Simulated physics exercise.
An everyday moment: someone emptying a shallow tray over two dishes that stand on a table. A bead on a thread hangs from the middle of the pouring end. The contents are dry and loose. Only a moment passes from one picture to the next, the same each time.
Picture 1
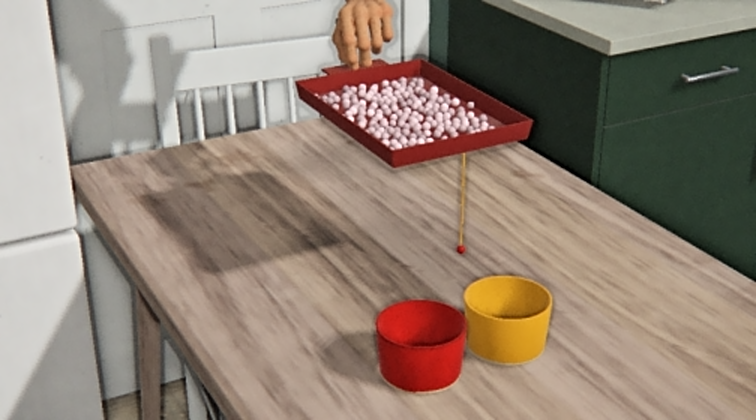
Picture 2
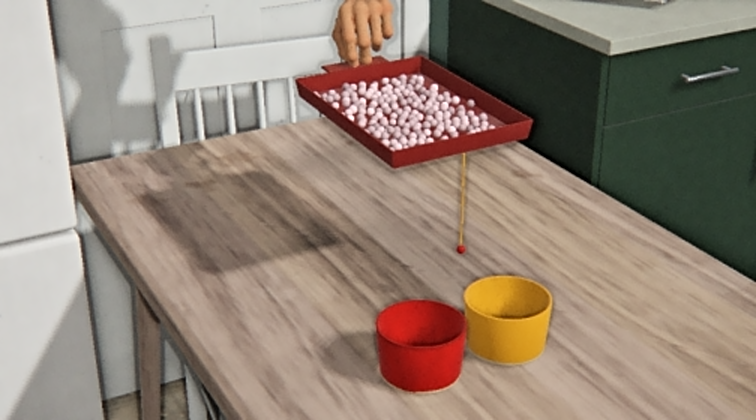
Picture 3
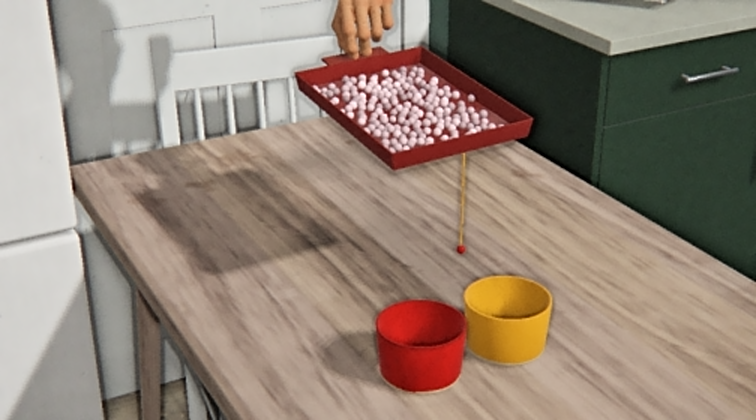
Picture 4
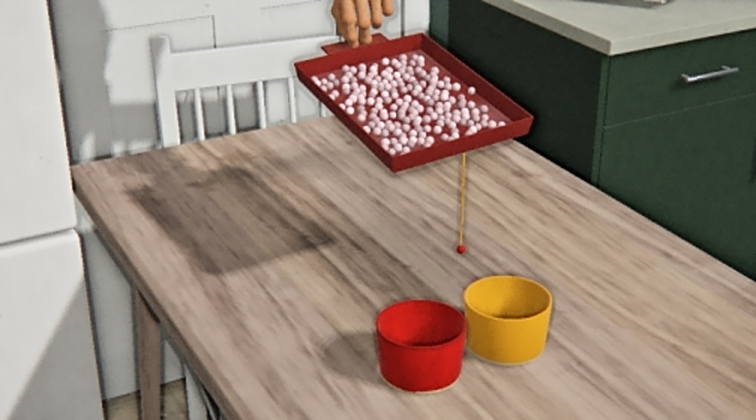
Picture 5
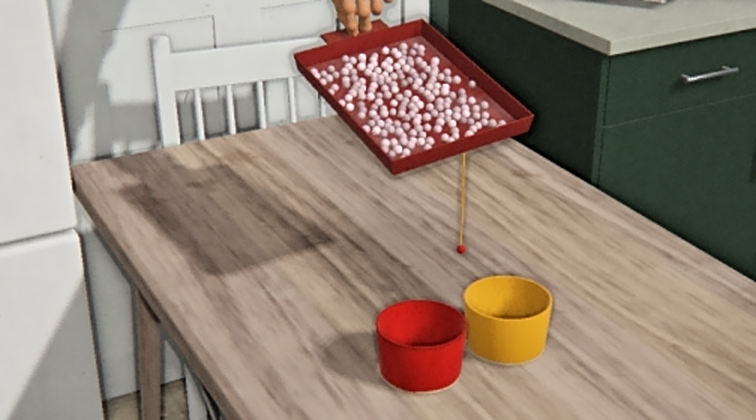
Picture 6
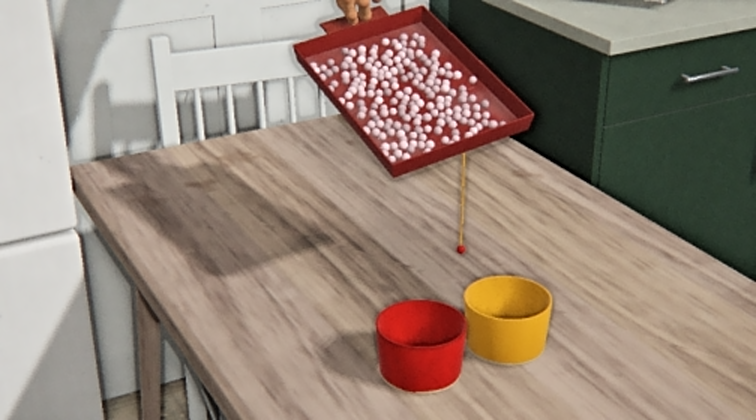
A hand grips the back edge of a shallow dark red tray of small pale pink balls, held above a wooden table in a kitchen seen from above. A red dish at left and a yellow one at right stand below a red bead hanging on a thread. The hand raises the back, the tray tilts forward and slightly left, and the balls shift and spread, the camera still.
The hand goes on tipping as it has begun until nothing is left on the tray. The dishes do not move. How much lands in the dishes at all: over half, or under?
Together they catch less than half.
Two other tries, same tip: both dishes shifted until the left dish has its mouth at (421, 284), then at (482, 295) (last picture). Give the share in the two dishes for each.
In turn 80 and 0 in a hundred.
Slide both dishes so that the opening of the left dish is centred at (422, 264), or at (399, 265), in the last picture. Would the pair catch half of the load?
One: Below a half. Two: The smaller part.
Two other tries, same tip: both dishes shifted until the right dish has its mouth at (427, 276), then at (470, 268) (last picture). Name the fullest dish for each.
At the first place the right one, at the second the left-hand dish.
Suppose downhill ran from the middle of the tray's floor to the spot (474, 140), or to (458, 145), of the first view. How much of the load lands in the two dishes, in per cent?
About 10 and 30 per cent.
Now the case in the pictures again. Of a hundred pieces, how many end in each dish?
Left dish: 0 %, right dish: 0 %.
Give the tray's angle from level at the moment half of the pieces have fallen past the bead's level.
At some 100 degrees.
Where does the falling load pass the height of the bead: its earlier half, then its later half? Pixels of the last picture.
The first part at (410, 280); the rest at (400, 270).
Just after the last frame, tray tipped steeply; almost all on the tray; about a tenth in the air.
A moment on, tray tipped past a quarter turn; about a tenth on the tray; just a few in the left dish; roughly two thirds outside both; roughly a quarter in the air.
Further on, tray tipped past a quarter turn; about a tenth in the left dish; just a few in the right dish; almost all outside both.
When it is over, tray tipped past a quarter turn; about a tenth in the left dish; just a few in the right dish; almost all outside both.
